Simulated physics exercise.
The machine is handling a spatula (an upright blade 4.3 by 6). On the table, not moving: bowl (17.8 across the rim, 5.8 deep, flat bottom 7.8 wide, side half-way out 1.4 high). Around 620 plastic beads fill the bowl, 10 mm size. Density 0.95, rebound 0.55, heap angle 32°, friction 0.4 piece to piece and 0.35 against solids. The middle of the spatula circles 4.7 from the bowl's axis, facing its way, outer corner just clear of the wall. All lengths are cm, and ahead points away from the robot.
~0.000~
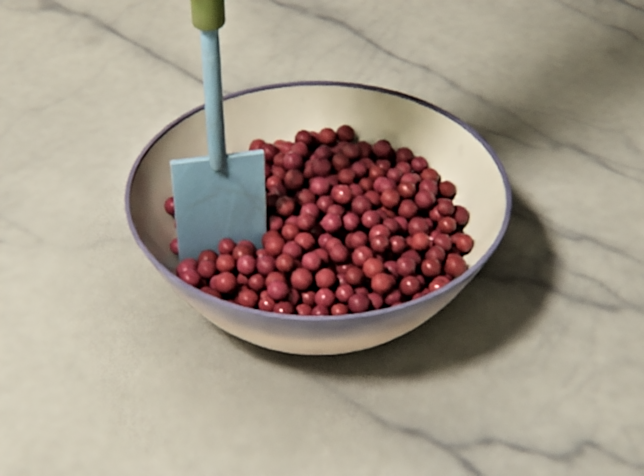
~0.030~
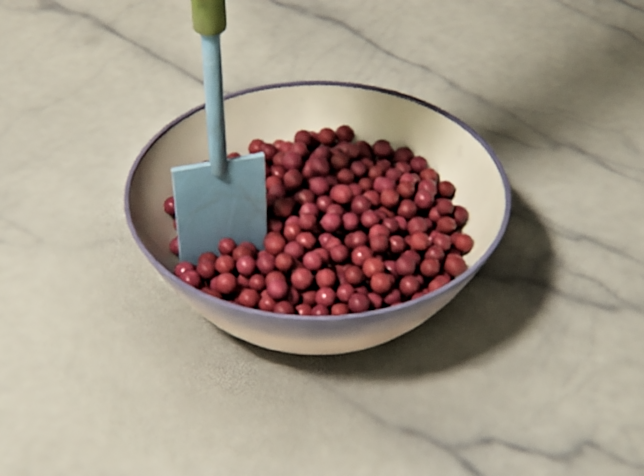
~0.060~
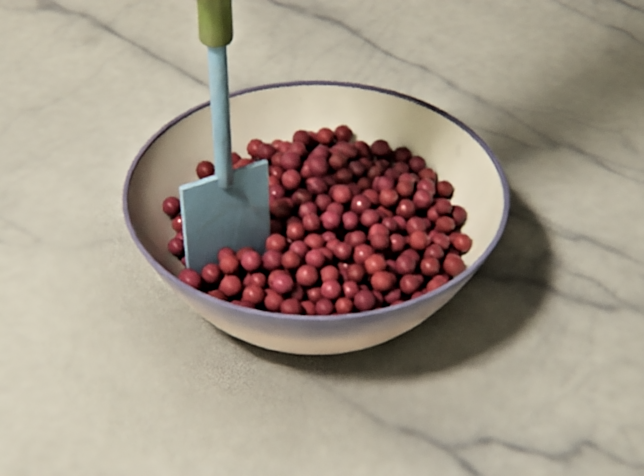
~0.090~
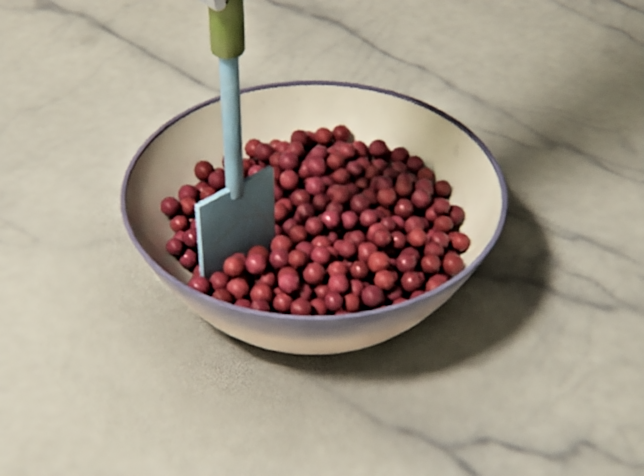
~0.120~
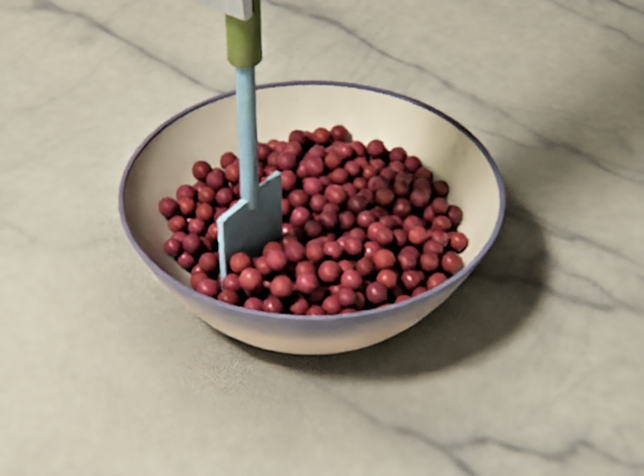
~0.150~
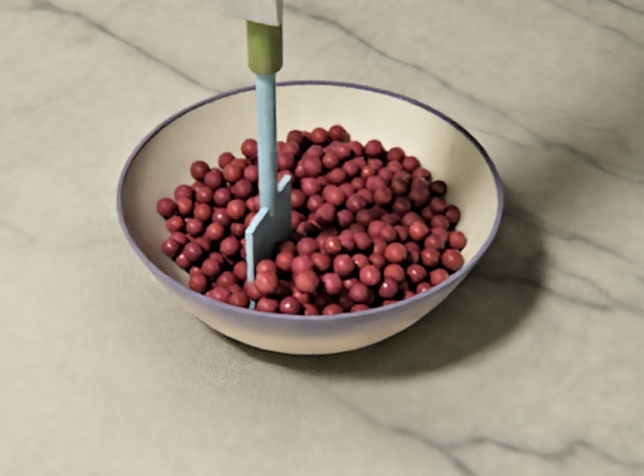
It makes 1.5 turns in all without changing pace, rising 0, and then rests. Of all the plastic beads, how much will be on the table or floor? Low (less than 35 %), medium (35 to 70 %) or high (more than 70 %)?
On the table or floor the share is low, less than 35 %.
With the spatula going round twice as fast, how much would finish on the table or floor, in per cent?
Then about 50 per cent.
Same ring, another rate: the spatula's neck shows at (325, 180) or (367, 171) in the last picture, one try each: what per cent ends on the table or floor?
Some 40 and 50 per cent.
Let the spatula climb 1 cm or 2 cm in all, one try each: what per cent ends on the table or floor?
Some 20 and 15 per cent.
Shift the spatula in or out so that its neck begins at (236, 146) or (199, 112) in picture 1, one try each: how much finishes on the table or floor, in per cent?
Some 15 and 15 per cent.
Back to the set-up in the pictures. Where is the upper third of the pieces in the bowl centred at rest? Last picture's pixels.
At about (359, 168).
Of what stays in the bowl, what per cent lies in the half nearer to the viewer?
Some 30 per cent.
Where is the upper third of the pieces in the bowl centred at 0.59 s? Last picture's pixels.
At about (273, 132).
After 0.59 s, 246° round, highest piece 9 above the table; 555 in the bowl, 49 on the table or floor, 17 in flight or on the tool.
After 1.03 s, 76° round, highest piece 8 above the table; 492 in the bowl, 117 on the table or floor, 12 in flight or on the tool.
After 1.45 s, 180° round, highest piece 6 above the table; 462 in the bowl, 158 on the table or floor, 1 in flight or on the tool.
After 2.15 s, 180° round, highest piece 6 above the table; 462 in the bowl, 159 on the table or floor.
In the end, 462 in the bowl, 159 on the table or floor. That is 26 % on the table or floor.
